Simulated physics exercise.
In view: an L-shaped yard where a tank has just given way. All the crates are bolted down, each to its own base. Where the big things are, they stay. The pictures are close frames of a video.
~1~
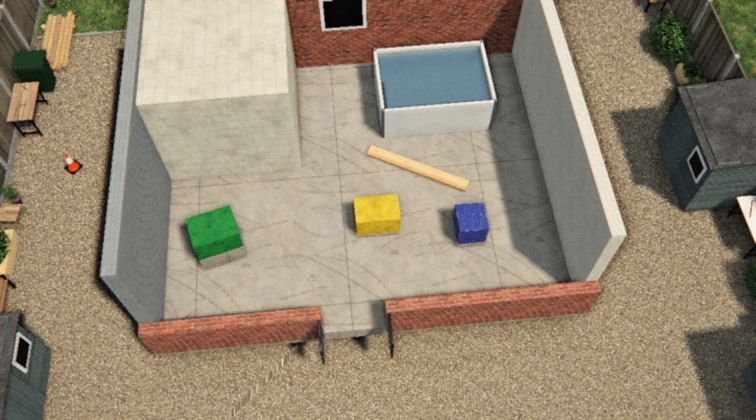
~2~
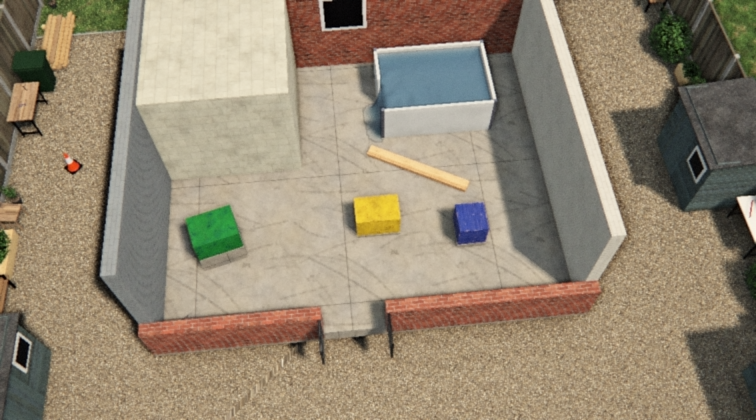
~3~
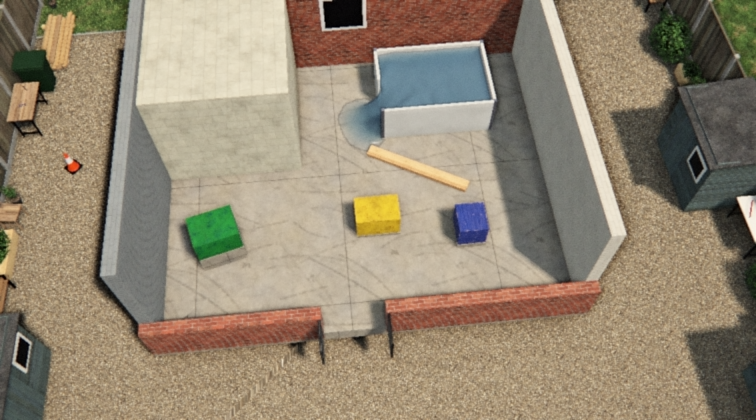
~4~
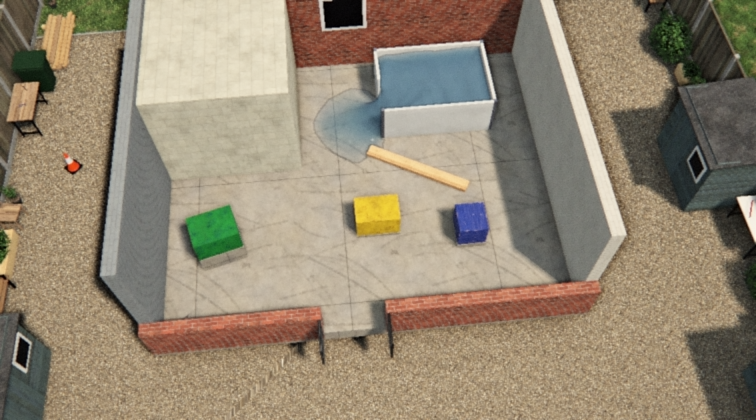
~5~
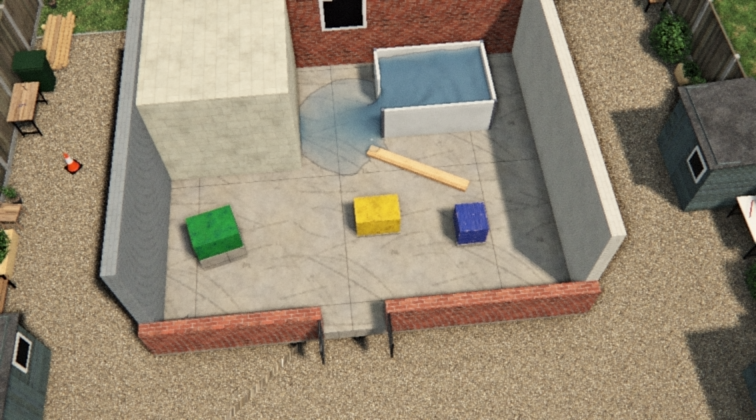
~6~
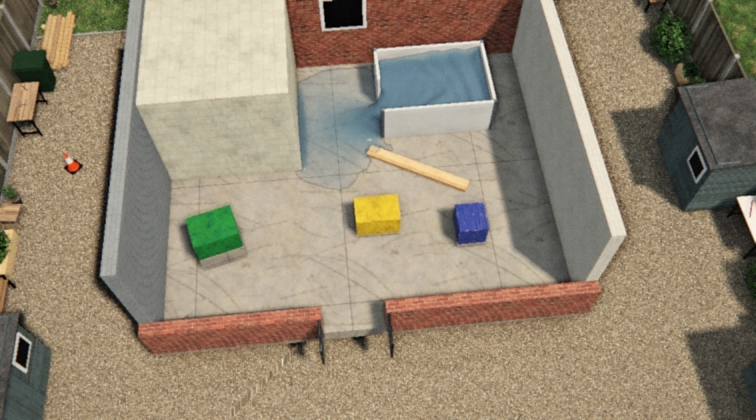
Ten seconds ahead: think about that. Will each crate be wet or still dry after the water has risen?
Result: The yellow crate ends up wet, the green crate ends up dry, the blue crate ends up dry.
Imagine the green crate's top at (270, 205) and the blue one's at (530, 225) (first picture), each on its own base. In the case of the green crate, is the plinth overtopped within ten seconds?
As for the green crate, it stays clear.
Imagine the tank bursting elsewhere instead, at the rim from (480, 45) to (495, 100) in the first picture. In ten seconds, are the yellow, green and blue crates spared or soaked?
Here goes: Yellow crate - hit; green crate - left alone; blue crate - hit.
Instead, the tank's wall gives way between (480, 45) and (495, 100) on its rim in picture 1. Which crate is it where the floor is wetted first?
Answer: The blue crate.
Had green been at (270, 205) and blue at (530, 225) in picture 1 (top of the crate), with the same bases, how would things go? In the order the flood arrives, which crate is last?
Crate marked blue.
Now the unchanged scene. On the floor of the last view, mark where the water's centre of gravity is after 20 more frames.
I'd put it at around (373, 139).
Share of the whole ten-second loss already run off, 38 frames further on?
My reading is near 55 per cent.
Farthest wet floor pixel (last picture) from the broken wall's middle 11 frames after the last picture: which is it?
About (230, 329).
A moment on, water covers 20 % of the floor; the yellow crate not reached, the green crate water round its plinth, the blue crate not reached.
Next, water covers 35 % of the floor; the yellow crate water round its plinth, the green crate water round its plinth, the blue crate not reached.
Then, water covers 50 % of the floor; the yellow crate water round its plinth, the green crate water round its plinth, the blue crate not reached.
Later, water covers 75 % of the floor; the yellow crate water round its plinth, the green crate water round its plinth, the blue crate water round its plinth.
In the end, water covers 95 % of the floor; the yellow crate was topped, the green crate stayed above the water, the blue crate stayed above the water.
